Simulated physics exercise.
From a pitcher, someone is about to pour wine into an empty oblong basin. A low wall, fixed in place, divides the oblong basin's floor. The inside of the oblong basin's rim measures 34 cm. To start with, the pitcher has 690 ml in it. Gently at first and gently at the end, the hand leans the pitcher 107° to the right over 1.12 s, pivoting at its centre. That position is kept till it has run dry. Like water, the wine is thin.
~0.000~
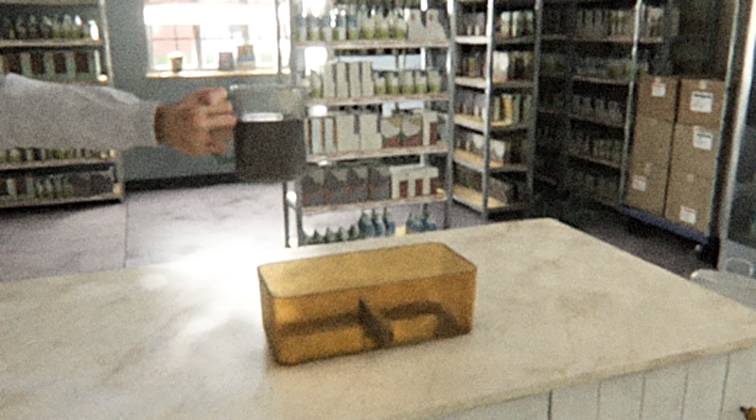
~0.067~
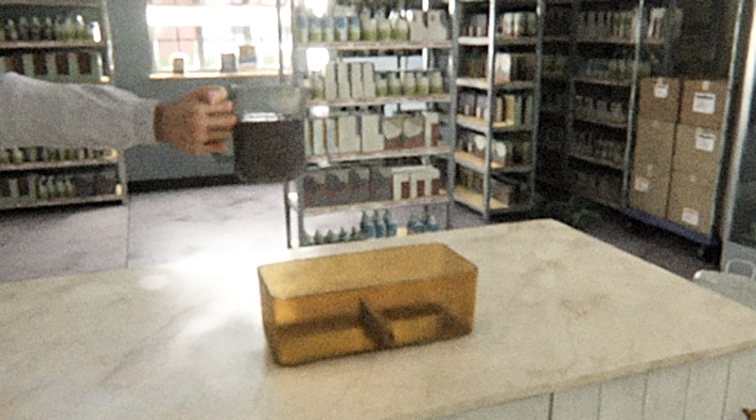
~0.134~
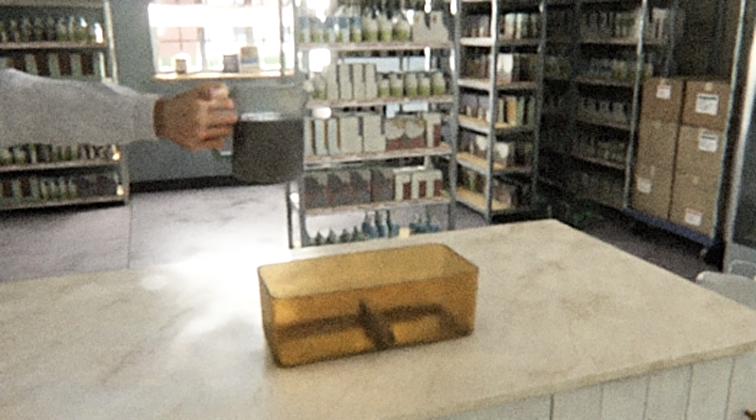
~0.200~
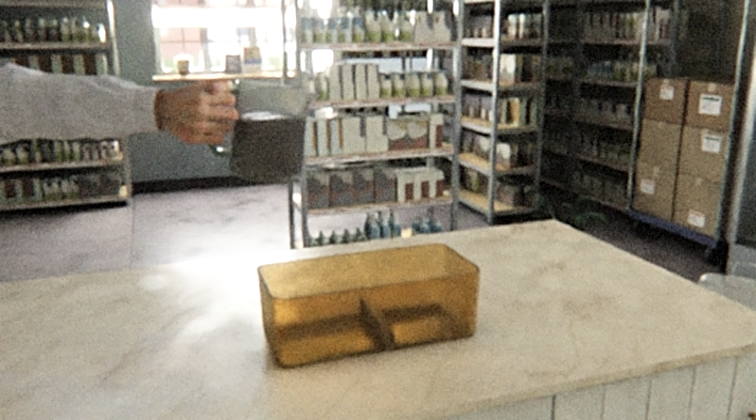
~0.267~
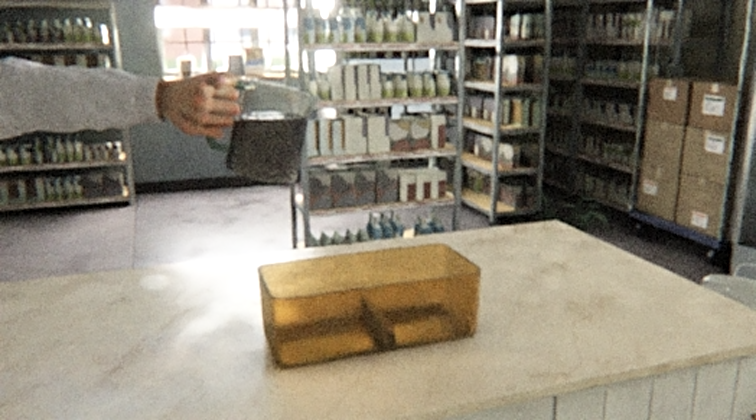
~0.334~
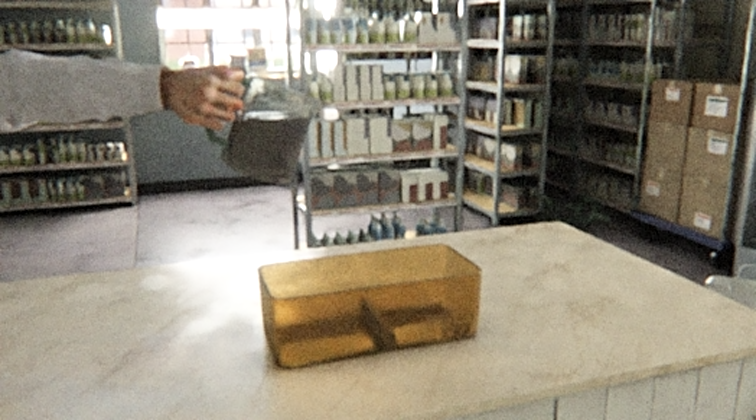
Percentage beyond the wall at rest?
52 per cent.
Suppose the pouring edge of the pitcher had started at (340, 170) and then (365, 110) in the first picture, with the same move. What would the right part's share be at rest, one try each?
In turn about 60 and 80 per cent.
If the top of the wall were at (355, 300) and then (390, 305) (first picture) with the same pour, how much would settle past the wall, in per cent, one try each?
Around 90 and 10 percent, in that order.
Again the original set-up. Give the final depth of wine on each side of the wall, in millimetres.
I'd say close to 12 mm on the left, close to 16 mm on the right.
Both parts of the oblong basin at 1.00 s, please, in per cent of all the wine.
I'd say some 9 in a hundred on the left and 28 on the right.
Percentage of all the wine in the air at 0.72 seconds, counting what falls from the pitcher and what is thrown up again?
About 14 per cent.
By 0.72 s the tilt is 77° and 86 per cent is still to pour, 0 is left of the wall and 0 right of it.
By 1.00 s the tilt is 104° and 30 per cent is still to pour, 9 is left of the wall and 28 right of it.
By 1.30 s the tilt is 107° and 3 per cent is still to pour, 37 is left of the wall and 50 right of it.
By 1.62 s the tilt is 107° and 0 per cent is still to pour, 45 is left of the wall and 52 right of it.
At rest 45 per cent lies left of the wall, 52 right of it and 3 outside.
